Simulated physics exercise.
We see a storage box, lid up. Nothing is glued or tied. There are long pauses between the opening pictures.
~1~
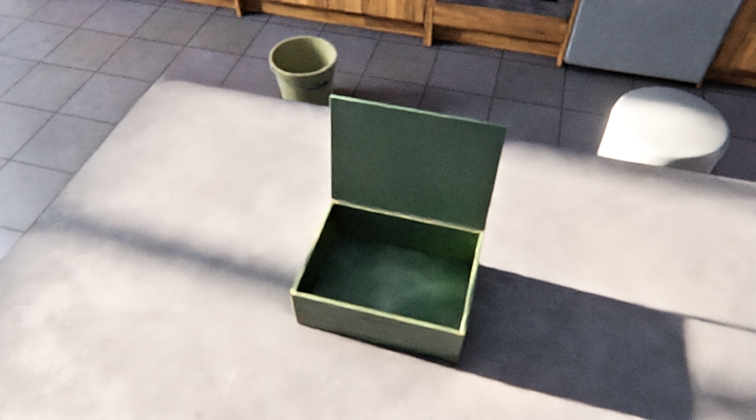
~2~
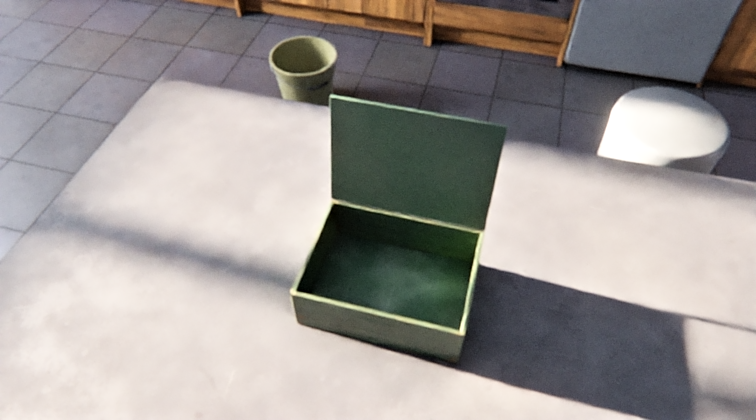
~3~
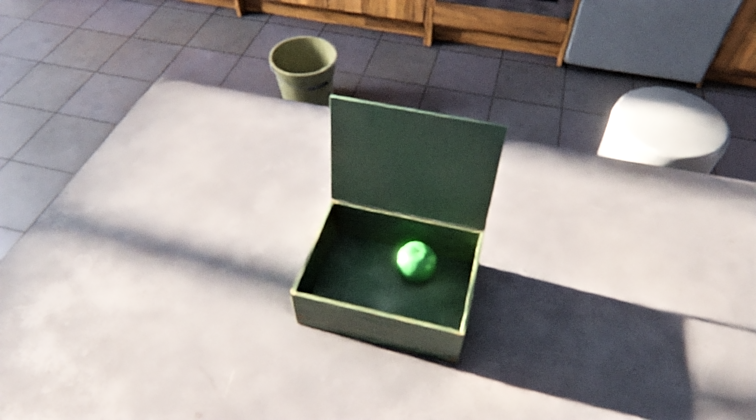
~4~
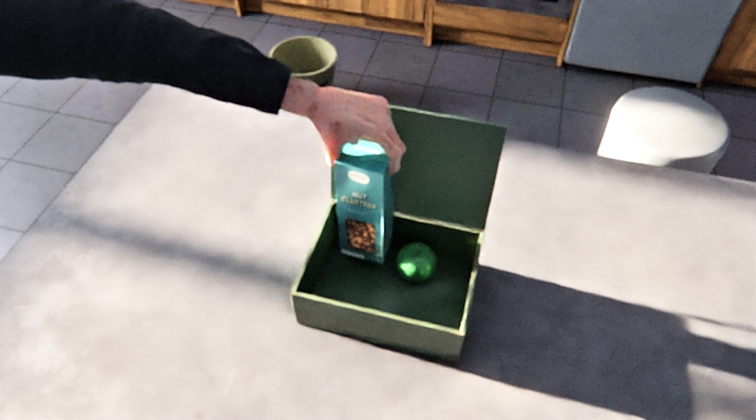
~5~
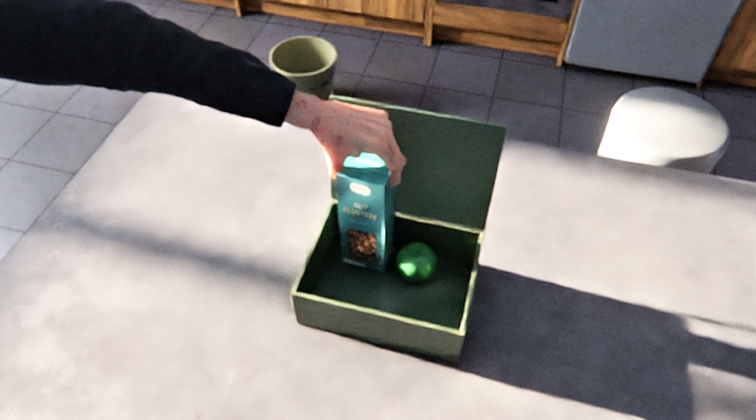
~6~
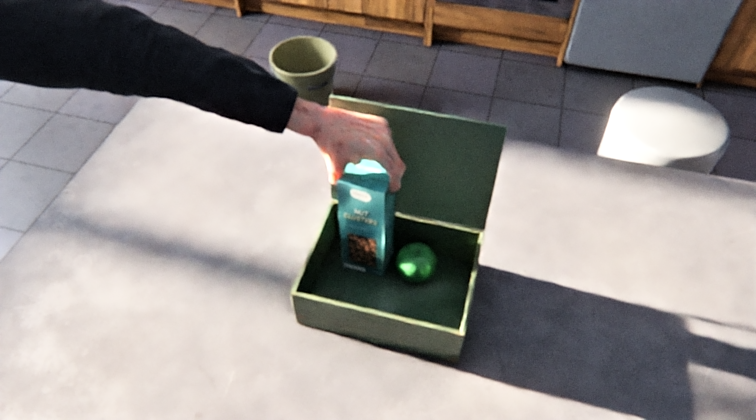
On a pale tabletop, an open green storage box sat empty until a shiny green apple appeared inside; then a hand in a dark sleeve lowered a turquoise carton in beside it, still gripping it.
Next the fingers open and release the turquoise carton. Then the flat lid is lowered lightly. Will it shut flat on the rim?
As it turns out, it stays ajar.
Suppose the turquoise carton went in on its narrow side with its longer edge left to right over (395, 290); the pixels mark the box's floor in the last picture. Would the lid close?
Then it closes.
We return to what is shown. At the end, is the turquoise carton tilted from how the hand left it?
The turquoise carton keeps its pose.
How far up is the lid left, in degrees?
About 85°.
Then, 1.10 s later than the last frame, lid starting down.
Then, 2.70 s later than the last frame, lid 84° above the rim.
When it is over, lid 84° above the rim; both as before. End places, in pixels of the last picture, turquoise carton near (367, 220).
